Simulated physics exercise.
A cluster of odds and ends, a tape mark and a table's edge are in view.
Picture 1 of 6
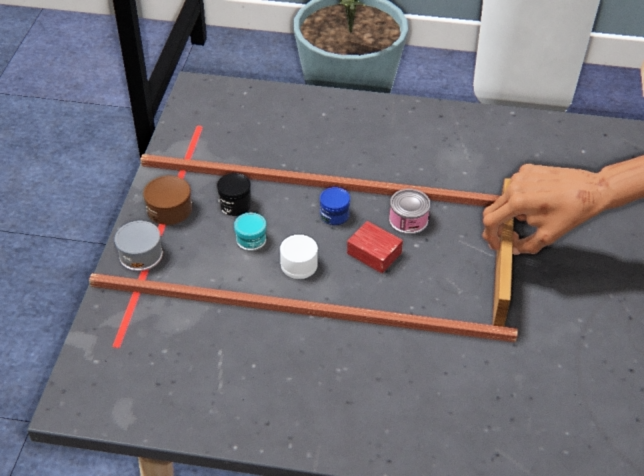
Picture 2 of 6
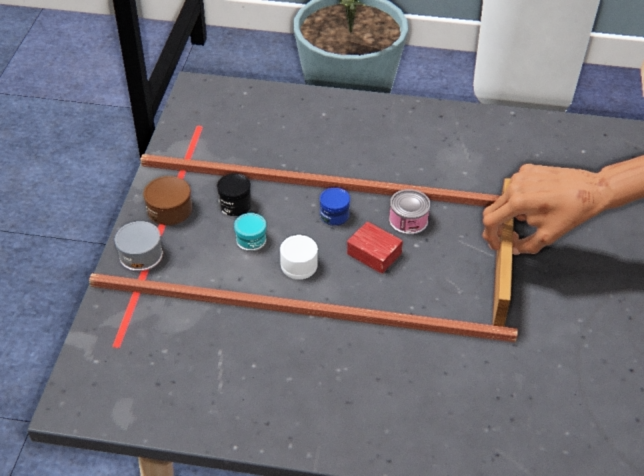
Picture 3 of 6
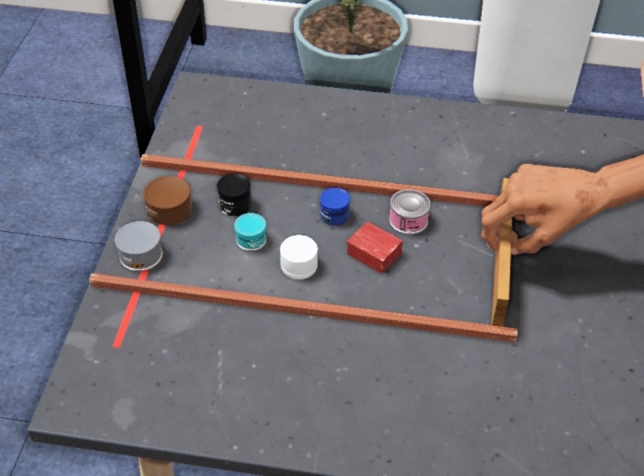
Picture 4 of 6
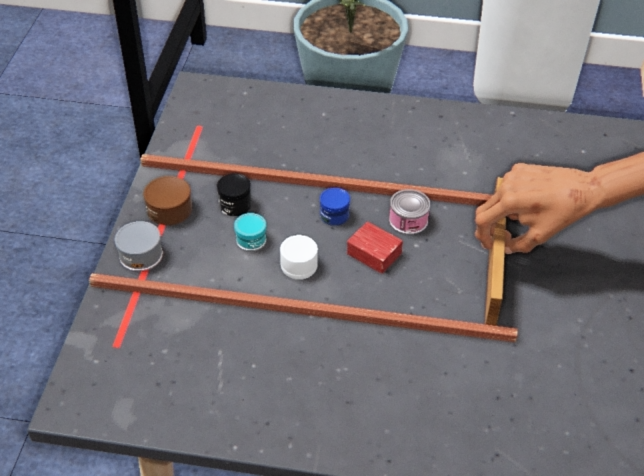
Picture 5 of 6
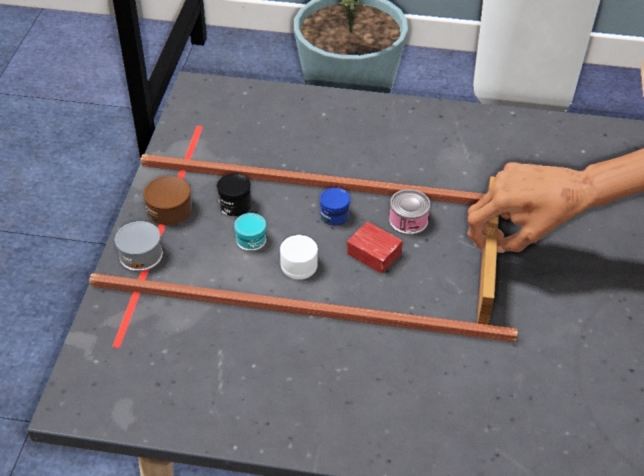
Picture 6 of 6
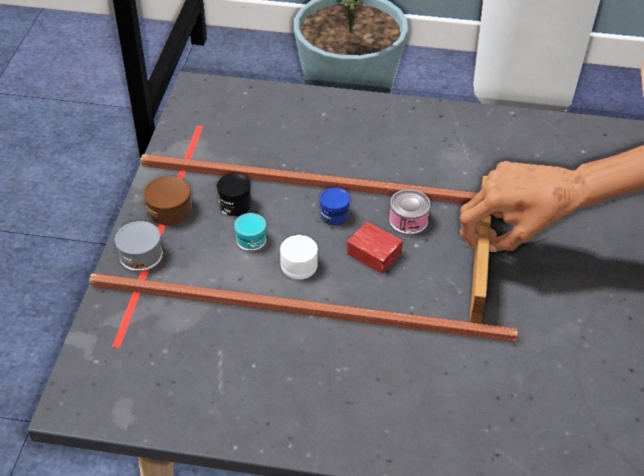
To begin with, a hand holds a wooden board upright at the right end of two rails on a grey table, with small tubs, tins and a red block between them and red tape at the left. The hand then slides the board slightly left, while the other objects stay still.
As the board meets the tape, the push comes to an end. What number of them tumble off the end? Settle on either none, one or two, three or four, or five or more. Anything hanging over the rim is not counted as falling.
From what I see, the table loses three or four of them.
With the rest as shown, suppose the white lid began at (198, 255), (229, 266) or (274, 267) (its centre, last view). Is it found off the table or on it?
Place by place: It is safe, it is safe, it is safe.
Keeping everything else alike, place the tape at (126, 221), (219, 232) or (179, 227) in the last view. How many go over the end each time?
The counts come to 8, then 0, then 1.
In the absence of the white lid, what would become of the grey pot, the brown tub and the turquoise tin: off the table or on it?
Result: Grey pot stays, brown tub comes off, turquoise tin comes off.
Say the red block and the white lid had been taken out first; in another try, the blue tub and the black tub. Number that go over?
1, then 3.
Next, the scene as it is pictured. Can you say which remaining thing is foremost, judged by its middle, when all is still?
It's the black tub that ends nearest.
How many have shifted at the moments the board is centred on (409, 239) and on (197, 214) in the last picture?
Respectively 1 and 8.
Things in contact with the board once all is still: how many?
Counting them up gives 4.
A little later, none off yet; grey pot at rest near (139, 246); brown tub at rest near (168, 201); black tub at rest near (235, 195).
When it is over, the number that fall off is three or four; down, turquoise tin, brown tub and grey pot.
